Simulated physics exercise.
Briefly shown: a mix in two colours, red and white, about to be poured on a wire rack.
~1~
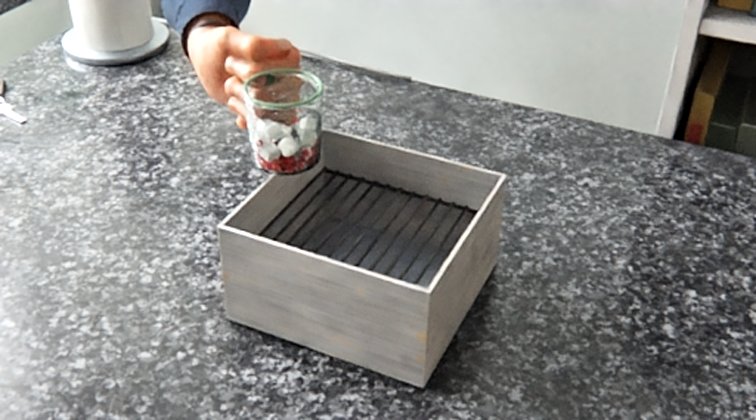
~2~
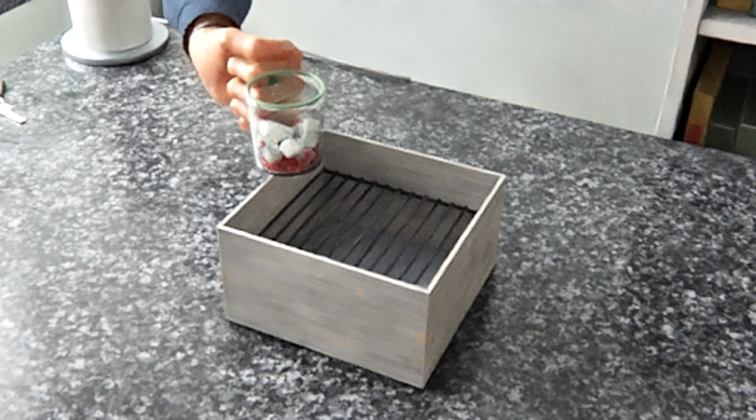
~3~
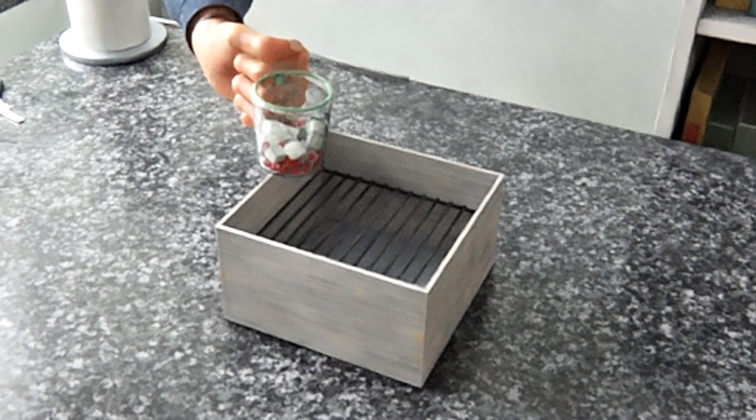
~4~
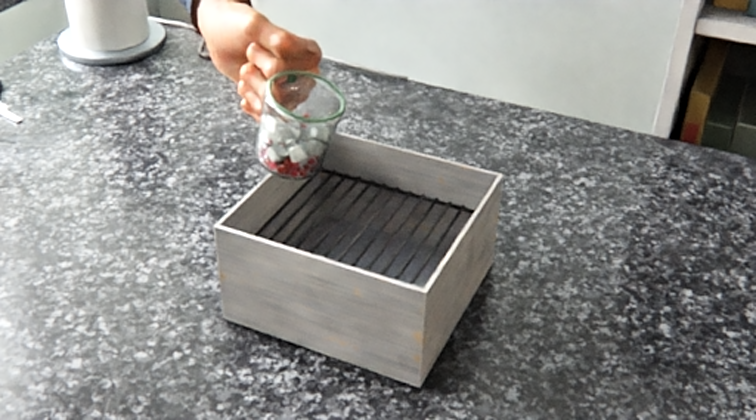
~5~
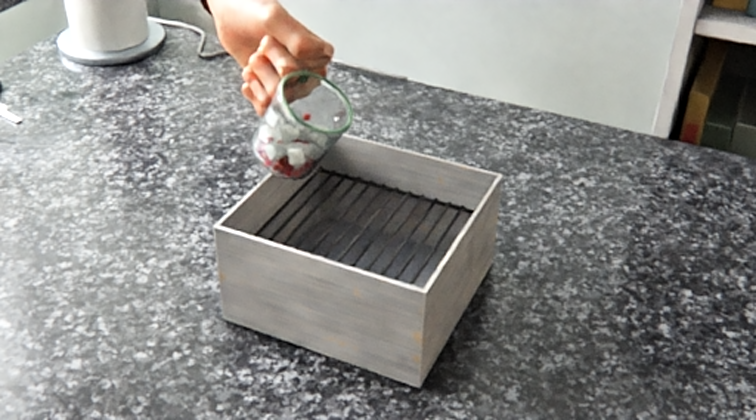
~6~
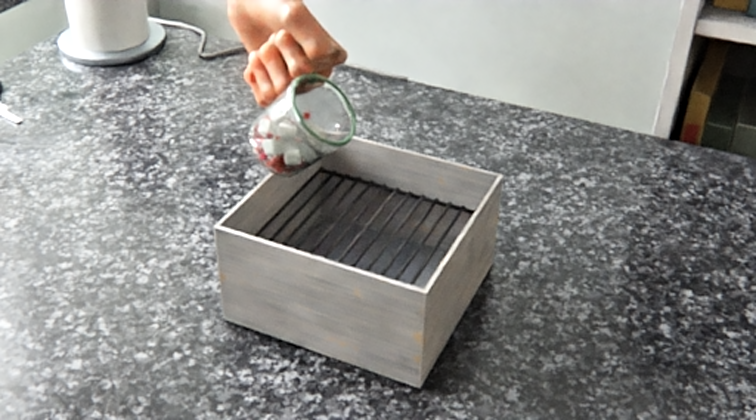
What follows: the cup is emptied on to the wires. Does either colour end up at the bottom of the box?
Once poured, the red ones slide between the bars. White ones, they are trapped on top.
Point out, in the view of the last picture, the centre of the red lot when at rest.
Around (353, 271).
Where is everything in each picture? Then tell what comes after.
In the first picture, cup (285, 123), upright; rack (432, 259), 14 wires across; red coated nuts (282, 155), narrower than the gaps; white small cubes (287, 145), wider than the gaps.
In the second picture, cup (287, 124), upright; white ones (289, 146).
In the third picture, cup (292, 125), tipped 4°; red ones (287, 157).
In the fourth picture, cup (297, 127), tipped 17°; white ones (294, 148).
In the fifth picture, cup (300, 128), tipped 31°; red ones (283, 152).
In the sixth picture, cup (300, 128), tipped 44°; rack (428, 259); red ones (277, 147); white ones (288, 144).
Then, 0.44 s later than the last frame, red ones, every one in the cup; white ones, every one in the cup.
Then, 0.82 s later than the last frame, red ones, every one in the cup; white ones, the larger part in the cup, about a tenth on or over the wires.
Then, 1.14 s later than the last frame, red ones, the larger part on or over the wires, roughly a quarter under the rack; white ones, every one on or over the wires.
When it is over, red ones, just a few on the wires, almost all under the rack; white ones, every one on the wires, not one under the rack.
